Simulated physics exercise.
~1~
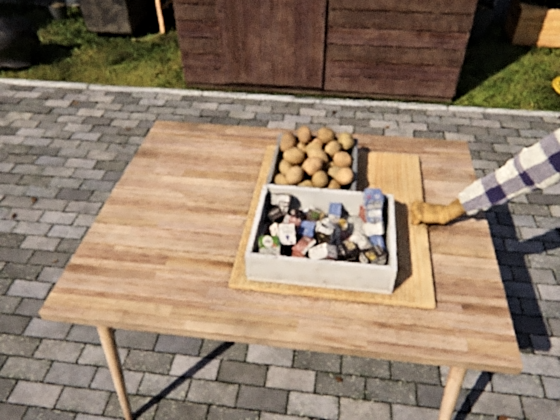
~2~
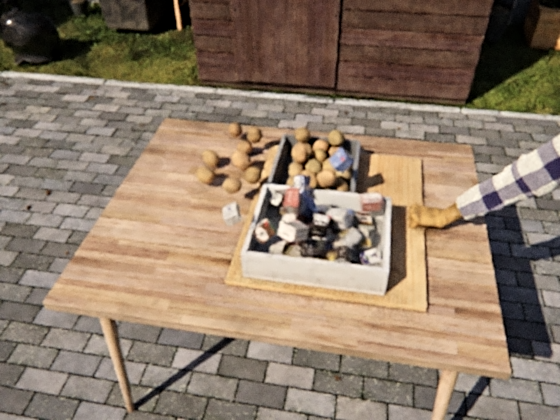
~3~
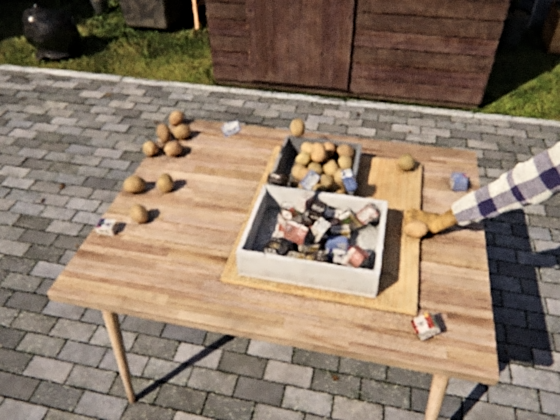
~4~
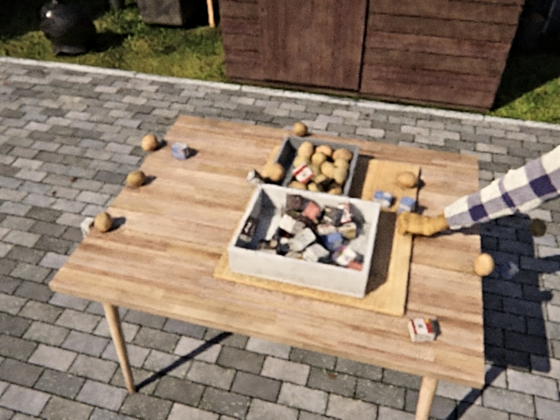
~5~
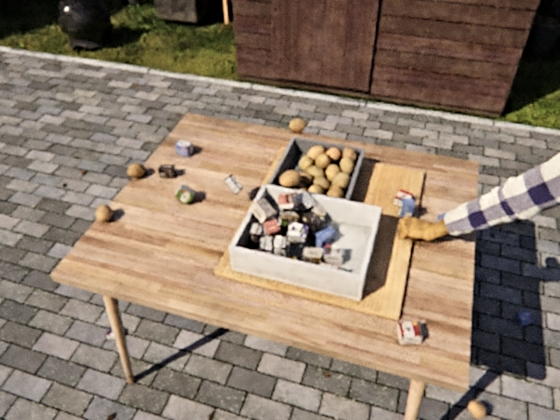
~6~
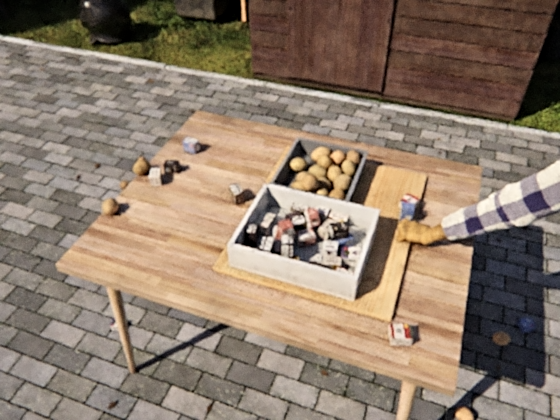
A gloved hand shakes two crates on a wooden table, scattering some cartons and brown balls.
